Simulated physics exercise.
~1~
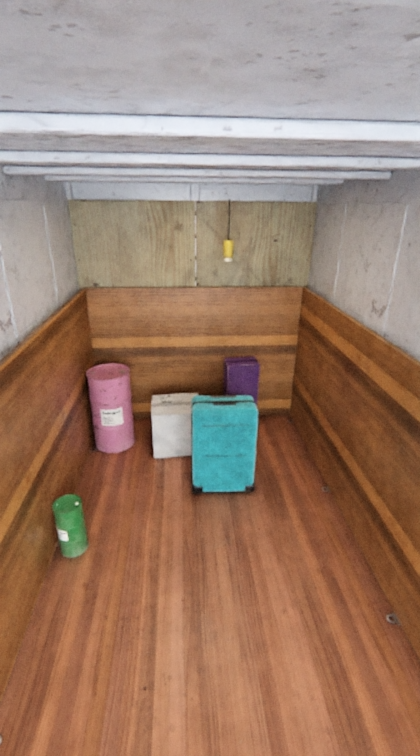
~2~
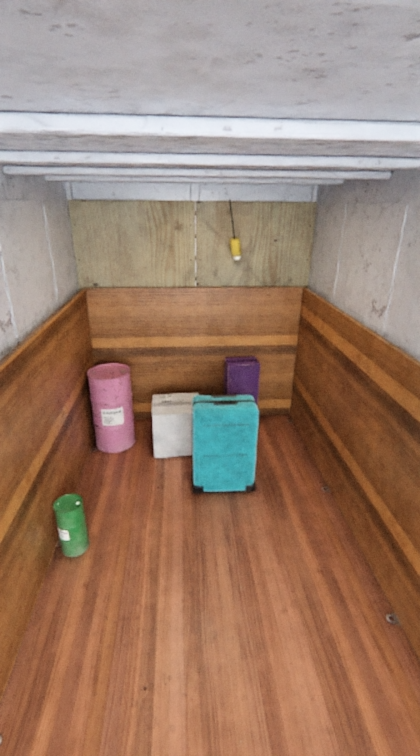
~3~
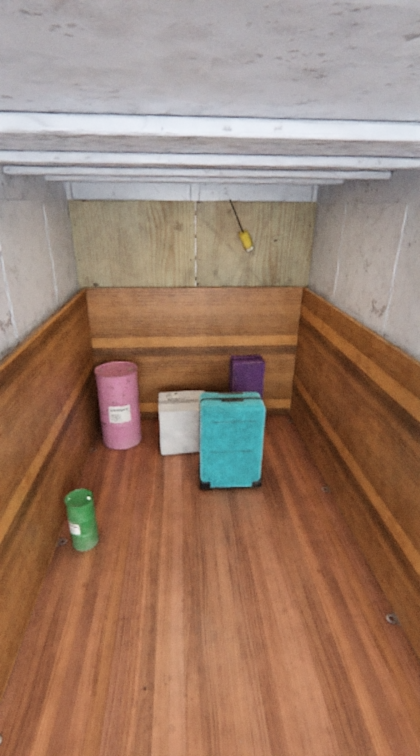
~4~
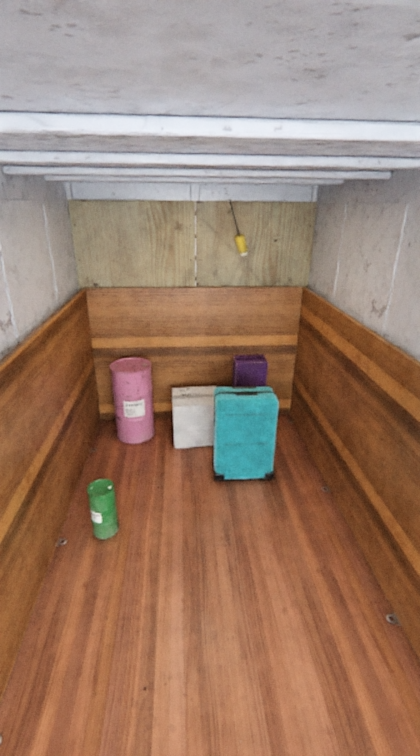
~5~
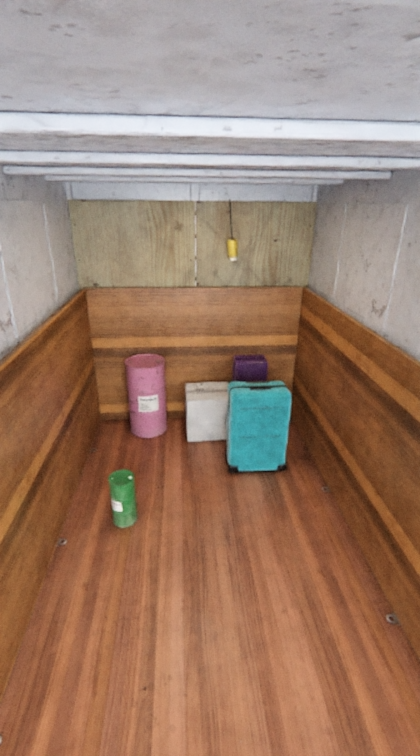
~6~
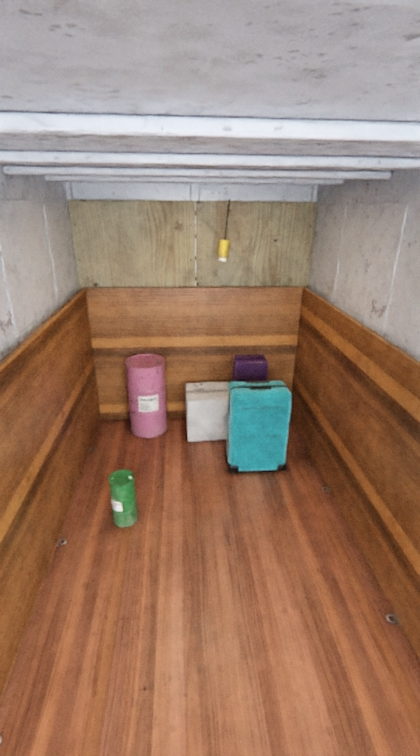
A green canister, pink drum, and two cases slide right across the van floor and stop upright.
